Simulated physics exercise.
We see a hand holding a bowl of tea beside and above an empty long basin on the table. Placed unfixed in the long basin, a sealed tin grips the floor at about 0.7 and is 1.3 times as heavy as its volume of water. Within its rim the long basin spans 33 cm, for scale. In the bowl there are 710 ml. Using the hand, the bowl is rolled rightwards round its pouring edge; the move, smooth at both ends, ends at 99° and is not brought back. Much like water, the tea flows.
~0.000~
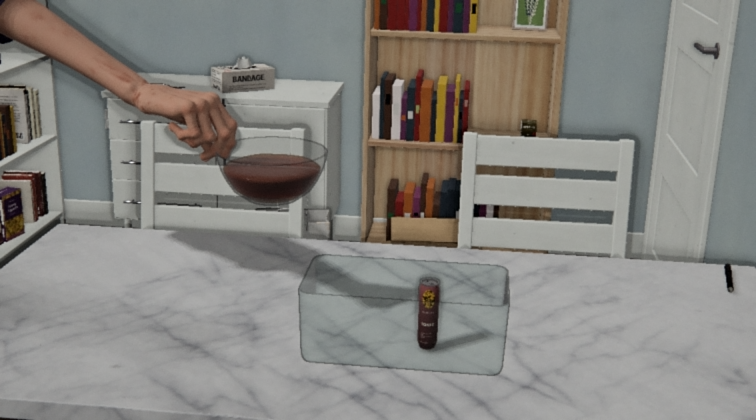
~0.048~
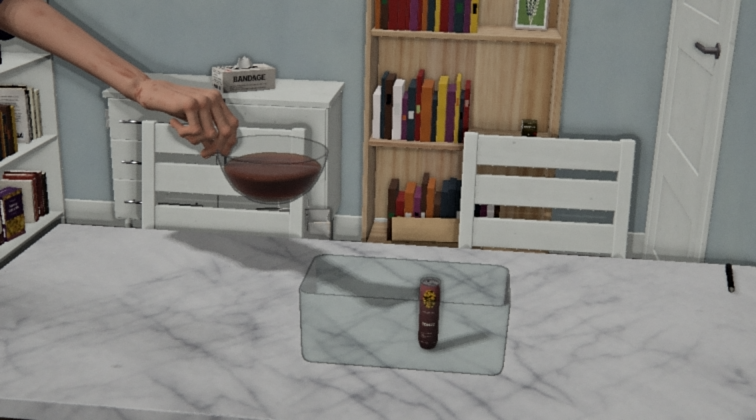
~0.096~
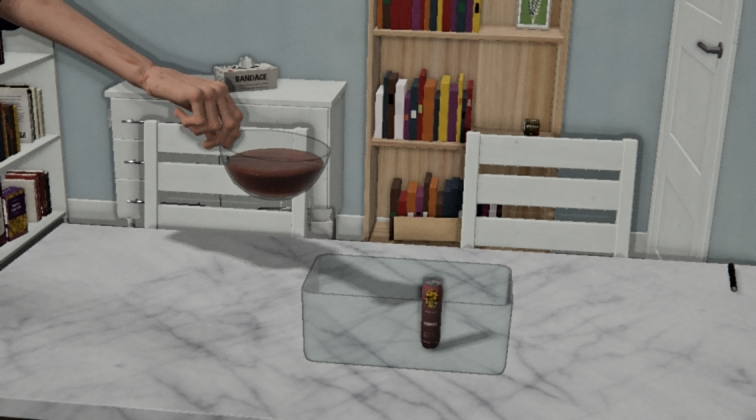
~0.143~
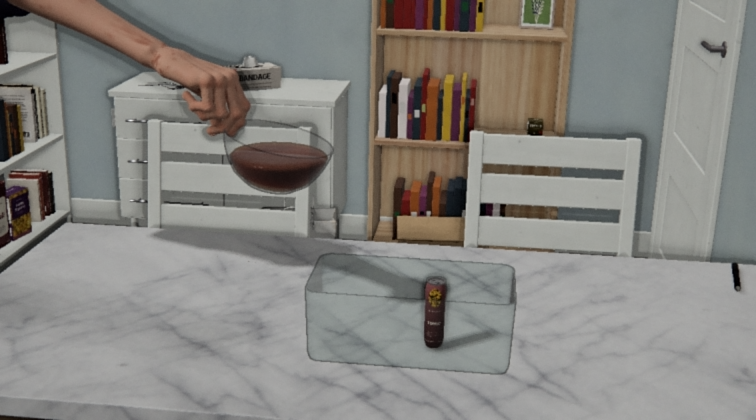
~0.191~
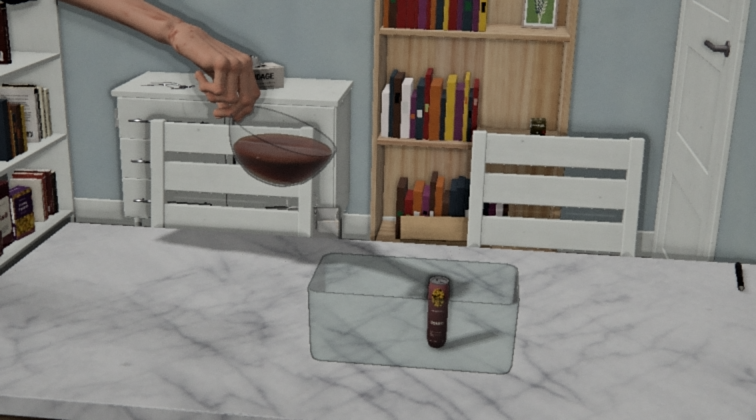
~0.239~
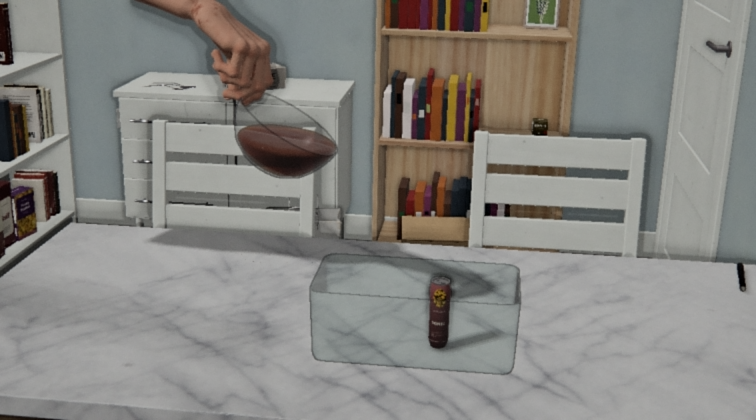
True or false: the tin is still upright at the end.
False.
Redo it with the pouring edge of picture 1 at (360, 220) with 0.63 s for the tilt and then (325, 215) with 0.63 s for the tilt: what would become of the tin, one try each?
Try 1: Still standing; try 2: Tipped over.
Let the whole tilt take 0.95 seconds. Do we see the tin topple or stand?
Holds steady.
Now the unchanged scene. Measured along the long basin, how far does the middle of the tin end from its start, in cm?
The middle of the tin ends some 6.5 cm along the basin.
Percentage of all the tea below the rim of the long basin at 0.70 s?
I reckon close to 74 per cent.
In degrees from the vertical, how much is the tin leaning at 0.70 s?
It sits at roughly 5°.
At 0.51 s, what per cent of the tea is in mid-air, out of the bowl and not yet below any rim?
Near 66 per cent at that time.
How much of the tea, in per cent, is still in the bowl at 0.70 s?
Close to 0 percent of the total.
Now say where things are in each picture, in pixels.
In the first frame, it leans 0°; its right rim is at (326, 154); the tea meets the walls at (225, 163) and (321, 168); the long basin's rim runs from (307, 273) to (508, 287); the tin's top is at (430, 285).
In the second frame, it leans 1°; its right rim is at (327, 154); the tea meets the walls at (226, 161) and (322, 167).
In the third frame, it leans 6°; its right rim is at (329, 154); the tea meets the walls at (228, 157) and (324, 163).
In the fourth frame, it leans 12°; its right rim is at (332, 153); the tea meets the walls at (232, 150) and (328, 158).
In the fifth frame, it leans 21°; its right rim is at (335, 153); the tea meets the walls at (235, 141) and (333, 152).
In the sixth frame, it leans 31°; its right rim is at (336, 154); the tea meets the walls at (240, 129) and (332, 146); 1 per cent is over the edge.
By 0.51 s the tilt is 90° and 33 per cent is still to pour; the tin stands where it began.
By 0.70 s the tilt is 99° and 0 per cent is still to pour; the tin leans 5°.
By 0.91 s the tilt is 99° and 0 per cent is still to pour; the tin leans 56°.
By 1.13 s the tilt is 99° and 0 per cent is still to pour; the tin lies on its side.
At rest the tin lies on its side.
